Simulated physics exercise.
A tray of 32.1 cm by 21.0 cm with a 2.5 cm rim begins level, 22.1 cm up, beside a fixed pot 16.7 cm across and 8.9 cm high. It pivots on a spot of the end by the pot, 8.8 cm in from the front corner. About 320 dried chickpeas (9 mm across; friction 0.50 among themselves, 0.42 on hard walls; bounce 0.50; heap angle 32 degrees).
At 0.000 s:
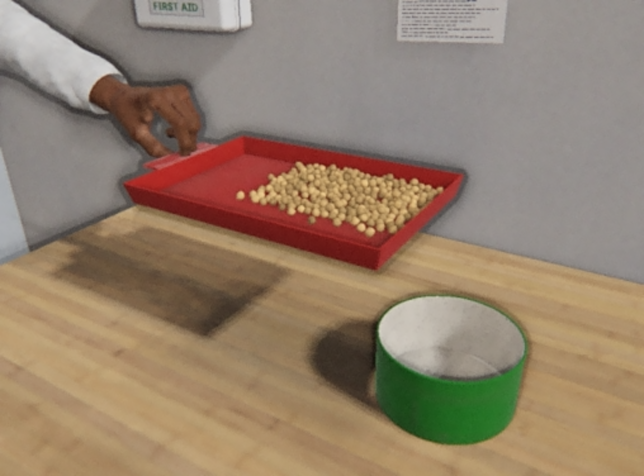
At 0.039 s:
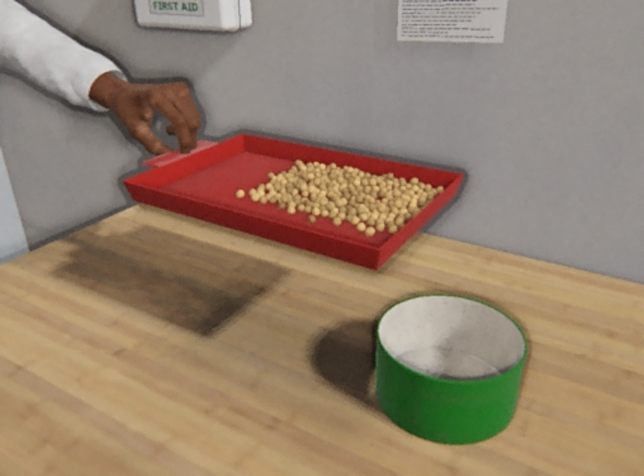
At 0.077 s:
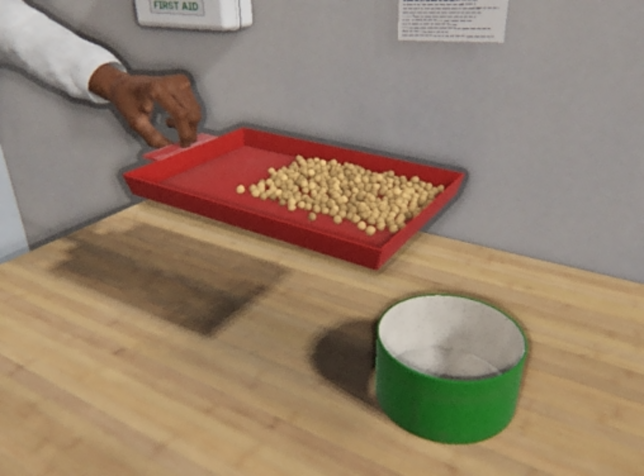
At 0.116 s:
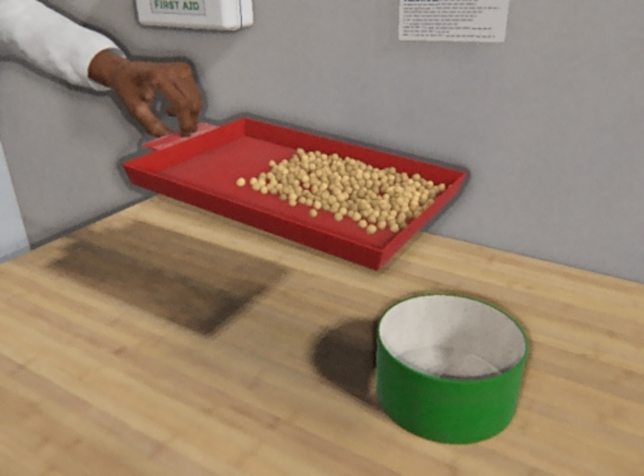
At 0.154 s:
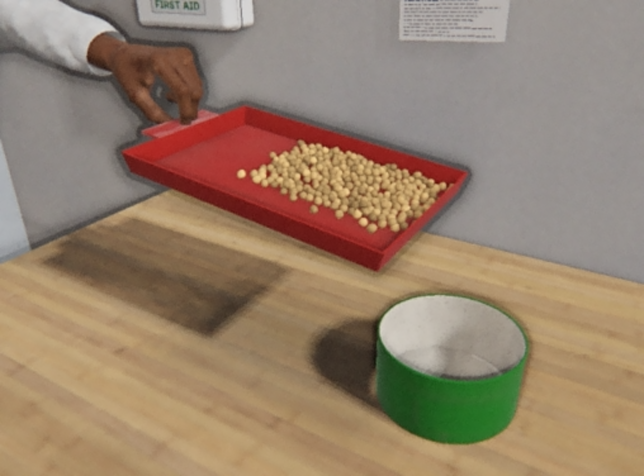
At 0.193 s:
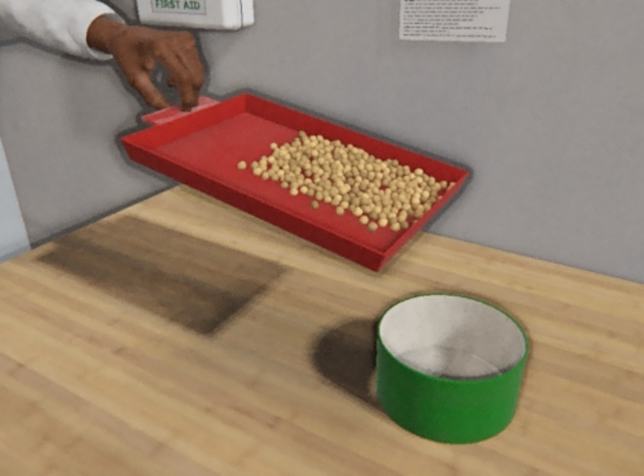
Red tray of dried chickpeas slowly tilting as a hand lifts its left end, beside a green pot on a wooden surface.
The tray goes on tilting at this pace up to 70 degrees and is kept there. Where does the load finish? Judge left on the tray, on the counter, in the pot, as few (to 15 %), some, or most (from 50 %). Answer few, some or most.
Tray most, counter few, pot few.
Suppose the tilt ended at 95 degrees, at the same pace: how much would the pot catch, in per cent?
It would be near 60 per cent.
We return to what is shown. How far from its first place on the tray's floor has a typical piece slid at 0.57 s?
About 4 cm.
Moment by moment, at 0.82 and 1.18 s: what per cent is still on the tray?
About 100, 95.
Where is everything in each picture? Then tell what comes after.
The first picture shows tray tilt 0 degrees, front corners at (131, 182) and (377, 246); middle of the pieces at (345, 192); pot at (450, 334).
The second picture shows tray tilt 0 degrees, front corners at (130, 180) and (377, 245); middle of the pieces at (345, 191).
The third picture shows tray tilt 2 degrees, front corners at (130, 174) and (378, 246); middle of the pieces at (346, 189).
The fourth picture shows tray tilt 4 degrees, front corners at (130, 164) and (379, 247), lowest corner right front; middle of the pieces at (347, 184).
The fifth picture shows tray tilt 7 degrees, front corners at (129, 151) and (381, 248), lowest corner right front; middle of the pieces at (348, 180).
The sixth picture shows tray tilt 10 degrees, front corners at (129, 139) and (382, 250), lowest corner right front; middle of the pieces at (349, 175); pot at (451, 333). Its pace works out near 75 degrees a second.
Then, at 0.57 s, tilt 39 degrees; the tray holds 100 %, the pot 0 %.
After 0.82 s, tilt 59 degrees; the tray holds 100 %, the pot 0 %.
After 1.18 s, tilt 70 degrees; the tray holds 95 %, the pot 0 %.
In the end, at 1.7 s, tray 95 %, counter 5 %, pot 0 %.
